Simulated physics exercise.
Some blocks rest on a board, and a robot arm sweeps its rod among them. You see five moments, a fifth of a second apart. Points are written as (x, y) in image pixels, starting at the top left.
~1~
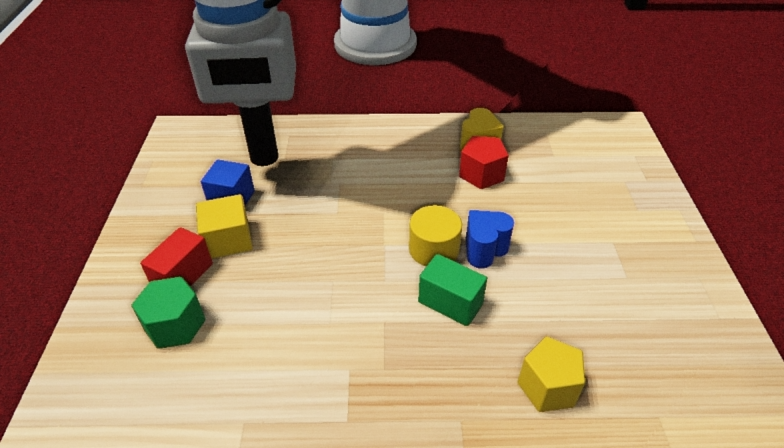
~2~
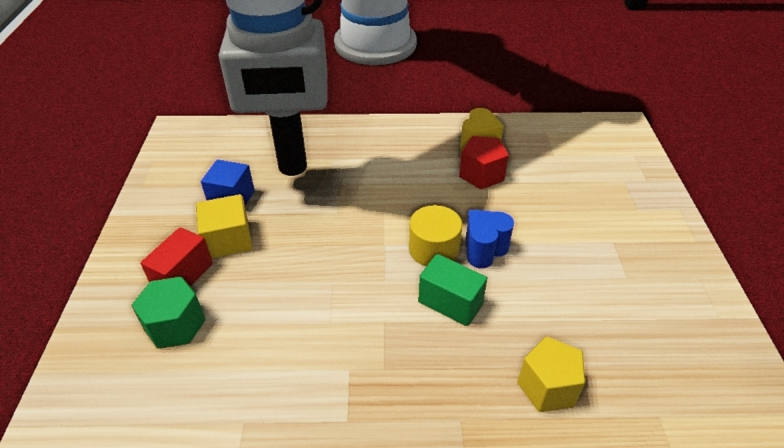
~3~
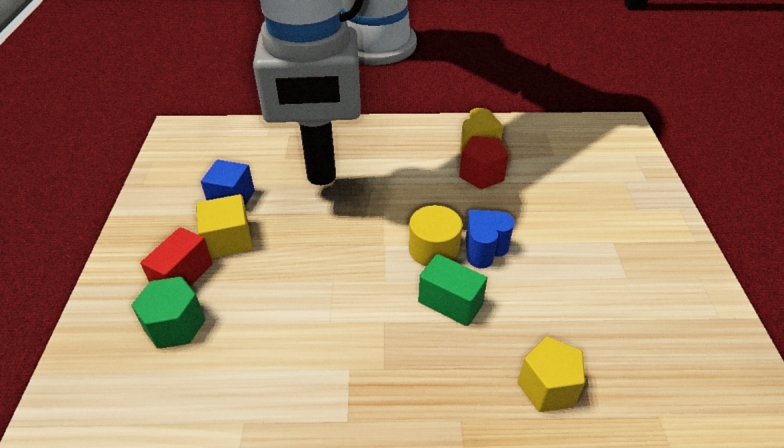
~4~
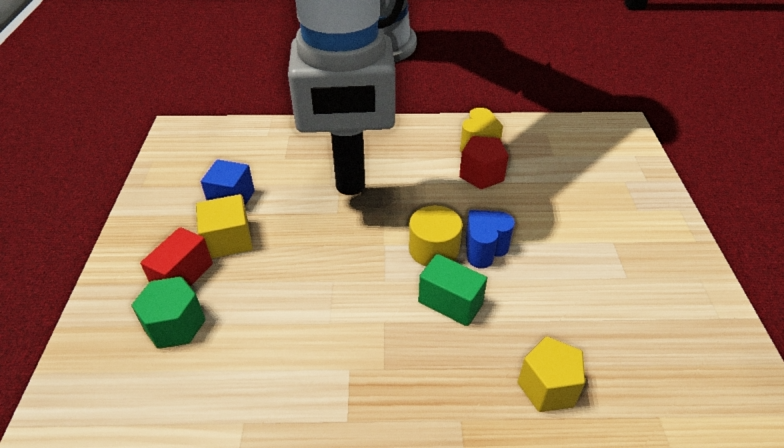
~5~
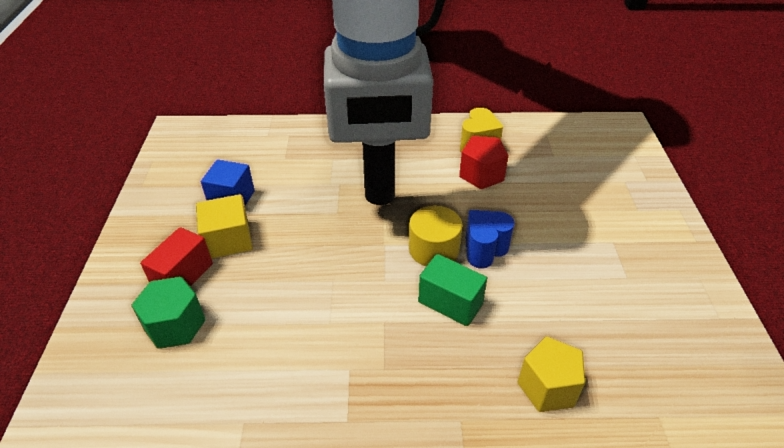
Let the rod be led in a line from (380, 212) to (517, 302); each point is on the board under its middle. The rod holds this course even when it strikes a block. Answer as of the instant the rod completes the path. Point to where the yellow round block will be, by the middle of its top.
Near (554, 309).
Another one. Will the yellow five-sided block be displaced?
Short answer: No.
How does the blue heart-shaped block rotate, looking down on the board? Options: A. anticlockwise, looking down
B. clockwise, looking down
Letter A.
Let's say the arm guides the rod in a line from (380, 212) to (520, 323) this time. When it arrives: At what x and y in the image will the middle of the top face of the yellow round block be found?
If I read the scene right, the answer is (570, 286).
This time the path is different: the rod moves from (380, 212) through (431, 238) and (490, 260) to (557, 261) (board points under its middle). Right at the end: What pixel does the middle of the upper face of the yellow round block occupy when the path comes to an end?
The answer is (492, 266).
What follows on the original path. One third of the way, rod (423, 223); yellow round block (455, 235); blue heart-shaped block (498, 227), turned 25° anticlockwise.
Two thirds of the way, rod (469, 253); yellow round block (503, 269); green oblong block (453, 283); blue heart-shaped block (508, 228), turned 40° anticlockwise.
At the end, rod (521, 286); yellow round block (554, 309); green oblong block (453, 283); blue heart-shaped block (508, 228), turned 40° anticlockwise; yellow five-sided block still.
